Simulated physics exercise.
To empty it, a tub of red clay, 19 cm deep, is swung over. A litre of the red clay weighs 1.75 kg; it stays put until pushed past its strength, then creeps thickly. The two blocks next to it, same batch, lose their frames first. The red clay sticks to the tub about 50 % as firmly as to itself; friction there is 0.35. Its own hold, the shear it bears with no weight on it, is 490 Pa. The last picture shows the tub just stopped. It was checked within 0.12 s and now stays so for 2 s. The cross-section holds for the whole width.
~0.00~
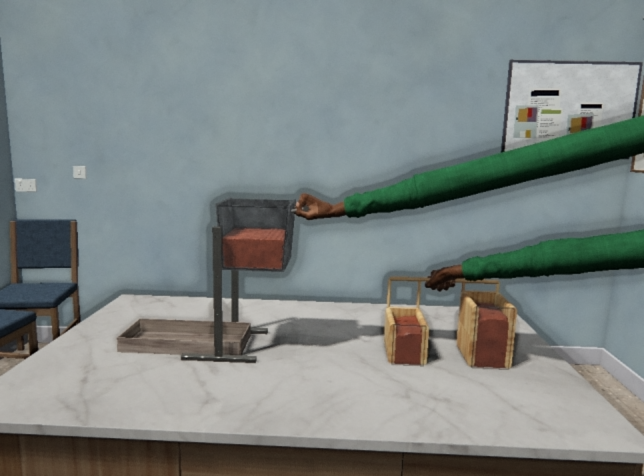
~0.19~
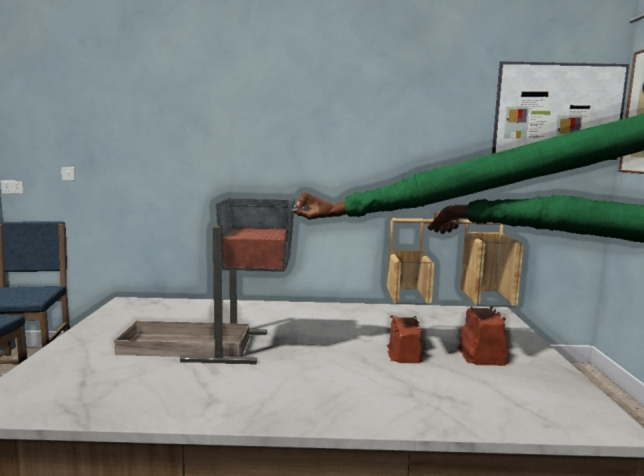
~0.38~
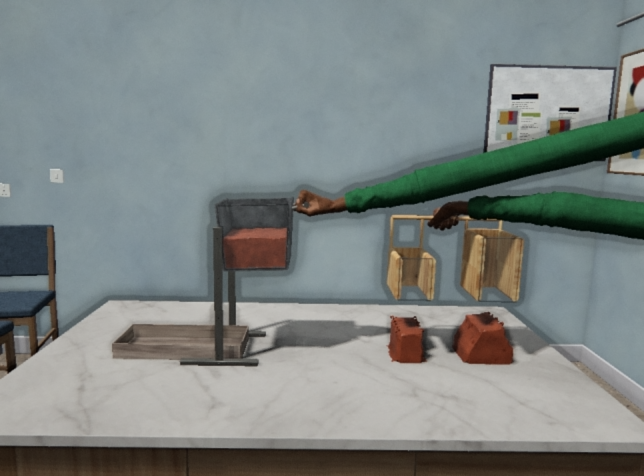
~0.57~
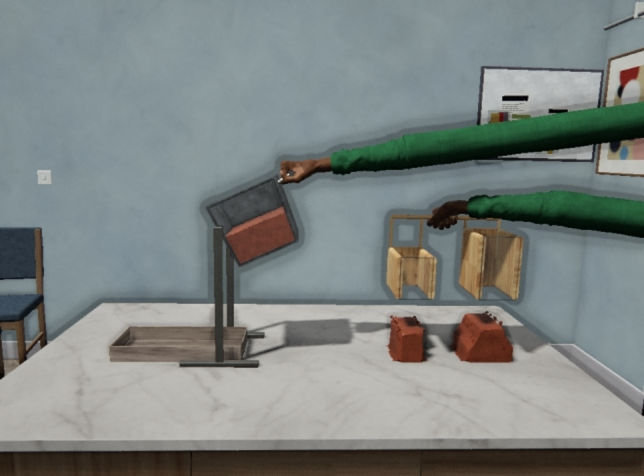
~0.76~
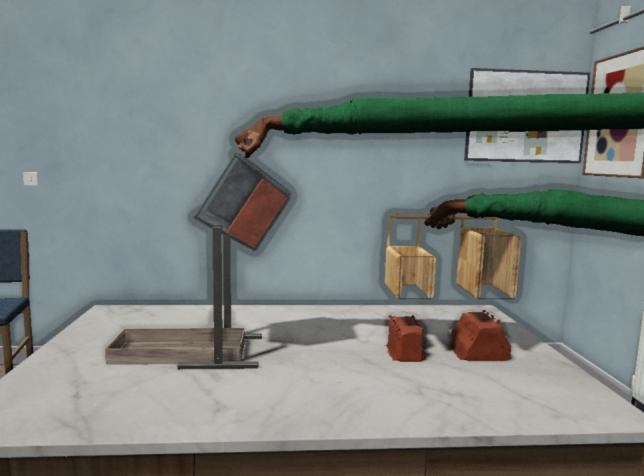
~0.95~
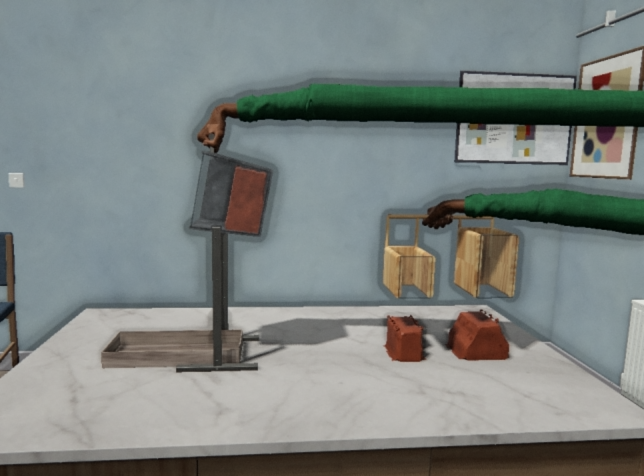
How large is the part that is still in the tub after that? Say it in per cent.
It comes to some 100 %.
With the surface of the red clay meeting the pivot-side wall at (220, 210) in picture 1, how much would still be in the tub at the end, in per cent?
Then about 75 %.
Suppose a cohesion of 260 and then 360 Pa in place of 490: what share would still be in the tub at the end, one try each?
In that order: 100 %, 100 %.
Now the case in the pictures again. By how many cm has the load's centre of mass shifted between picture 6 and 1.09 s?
Some 2 cm.
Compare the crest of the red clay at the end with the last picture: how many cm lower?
Roughly 5 cm.
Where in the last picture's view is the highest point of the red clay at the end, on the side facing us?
Around (219, 185).
After 1.09 s, the tub is at 80 degrees and holds 100 %.
After 1.26 s, the tub is at 80 degrees and holds 100 %.
After 1.43 s, the tub is at 80 degrees and holds 100 %.
After 1.60 s, the tub is at 80 degrees and holds 100 %.
After 2.95 s, the tub is at 80 degrees and holds 100 %.
